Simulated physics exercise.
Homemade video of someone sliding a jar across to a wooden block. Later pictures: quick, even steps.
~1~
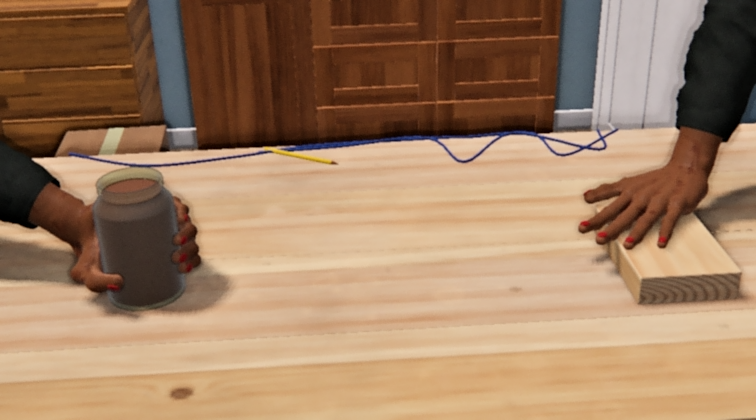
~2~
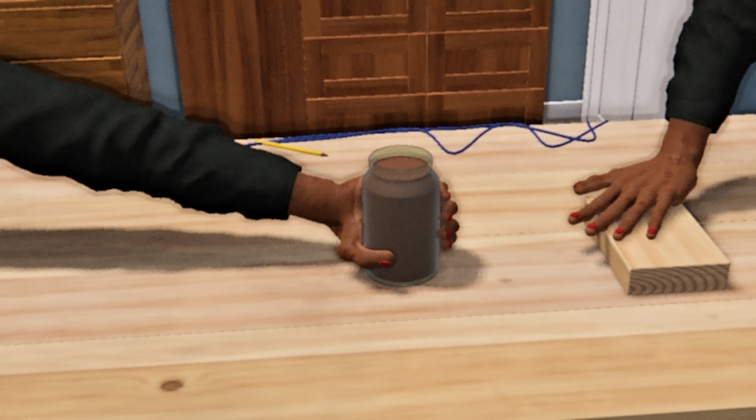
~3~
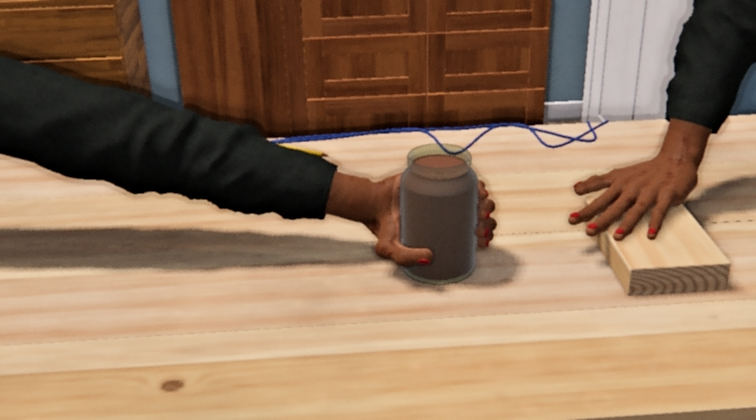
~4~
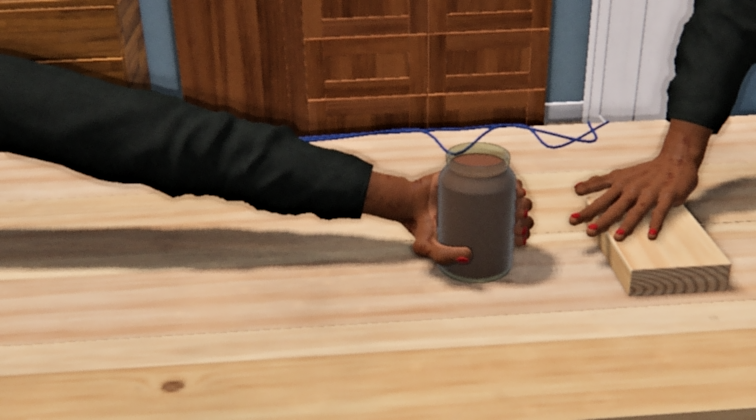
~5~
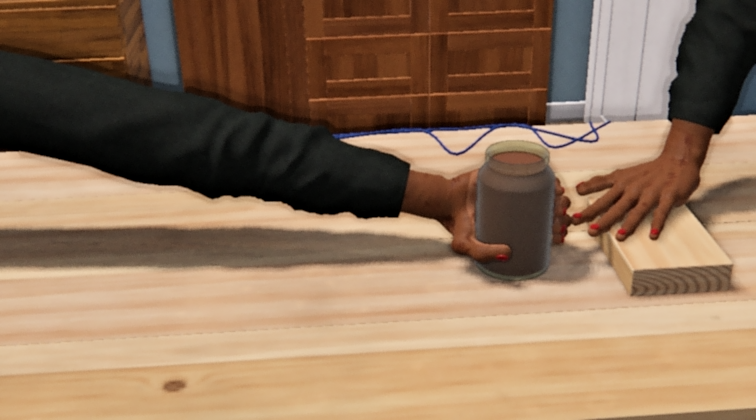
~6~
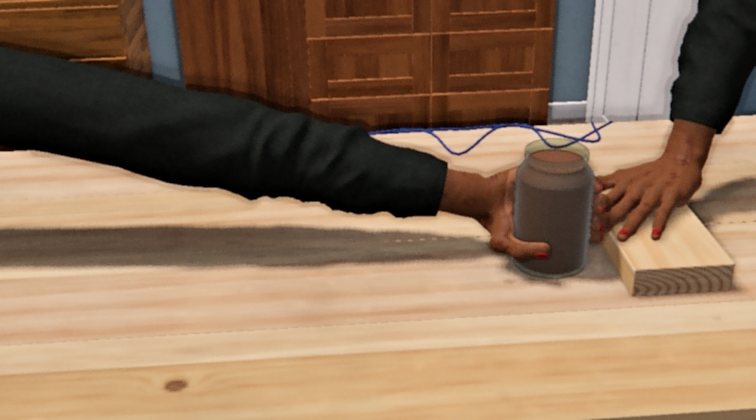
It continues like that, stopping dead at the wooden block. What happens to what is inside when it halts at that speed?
Some gets out.
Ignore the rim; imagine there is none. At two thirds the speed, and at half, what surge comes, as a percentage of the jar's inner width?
Roughly 35 and 30 percent.
Shortly, the jar meets the wooden block.
Then, the cocoa surges up the wall; it has lost some.
At the finish, the jar stands at the wooden block; it has lost some.
